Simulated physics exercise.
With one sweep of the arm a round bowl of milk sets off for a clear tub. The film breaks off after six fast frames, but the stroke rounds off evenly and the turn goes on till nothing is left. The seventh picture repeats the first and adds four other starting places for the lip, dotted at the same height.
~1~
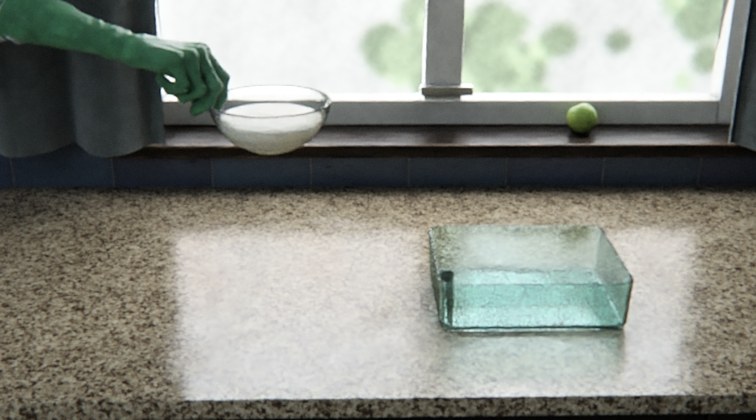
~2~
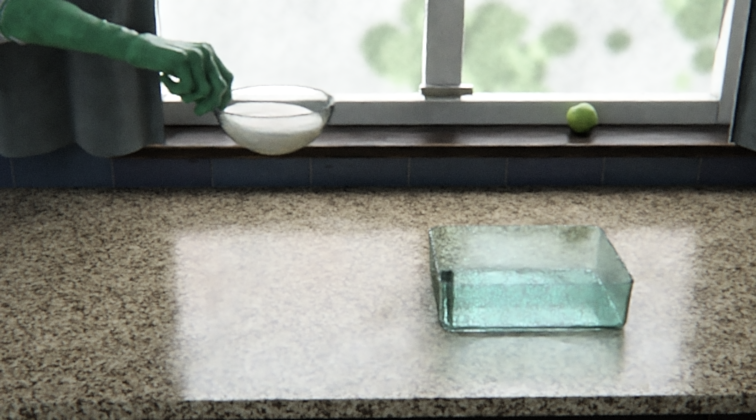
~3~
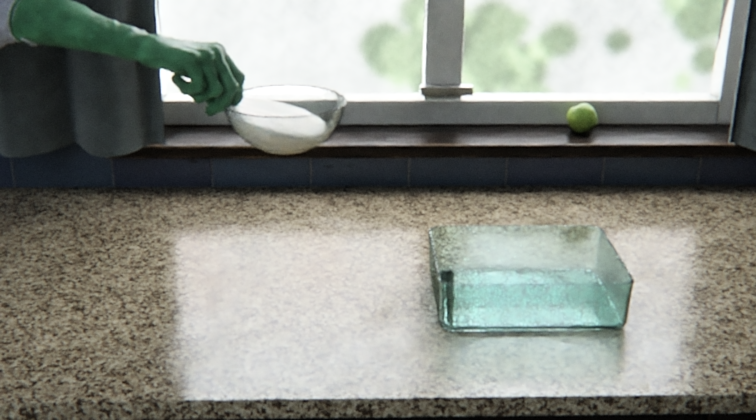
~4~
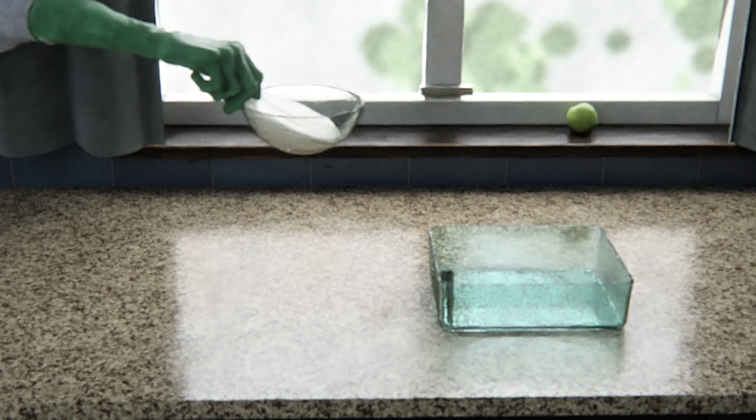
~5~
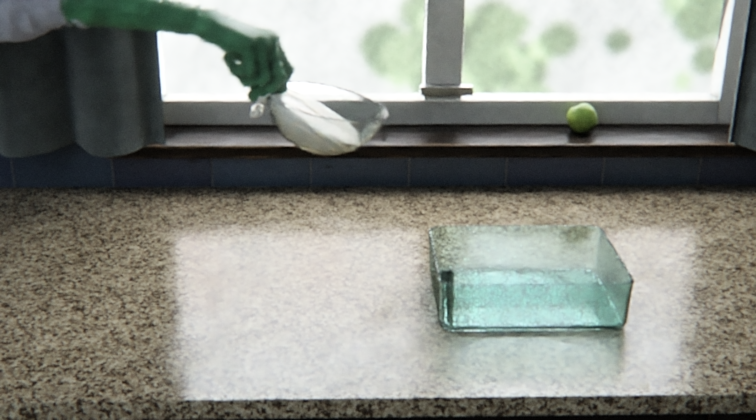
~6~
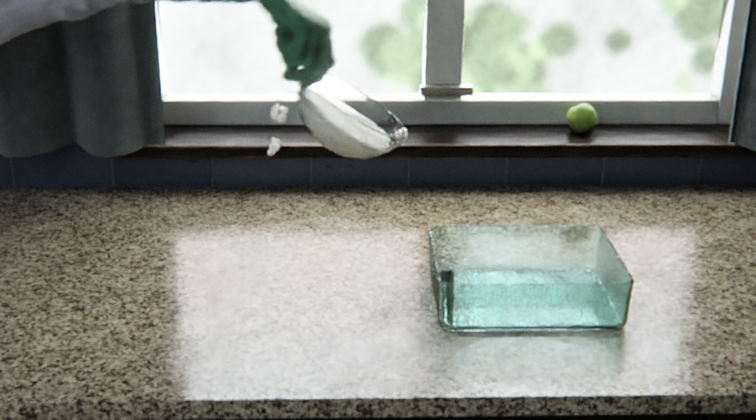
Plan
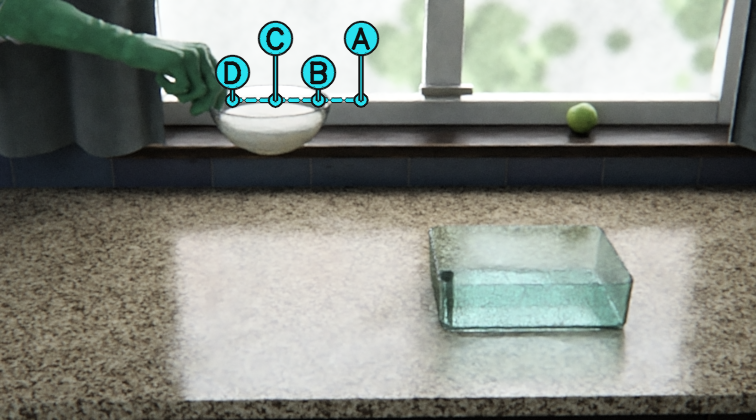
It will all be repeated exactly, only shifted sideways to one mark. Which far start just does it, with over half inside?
Dot C.
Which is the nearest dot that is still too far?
D it is.
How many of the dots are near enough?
Three.
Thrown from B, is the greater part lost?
No, not at all.
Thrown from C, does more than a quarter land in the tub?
Yes.
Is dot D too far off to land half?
Yes, that goes wrong.
In cyan, A at (361, 100); B at (318, 100); C at (275, 100); D at (232, 100).
With A, about 62 % lands in the tub, 8 % falls short and 30 % goes beside or beyond.
With B, about 67 % lands in the tub, 7 % falls short and 25 % goes beside or beyond.
With C, about 63 % lands in the tub, 19 % falls short and 18 % goes beside or beyond.
With D, about 25 % lands in the tub, 69 % falls short and 7 % goes beside or beyond.
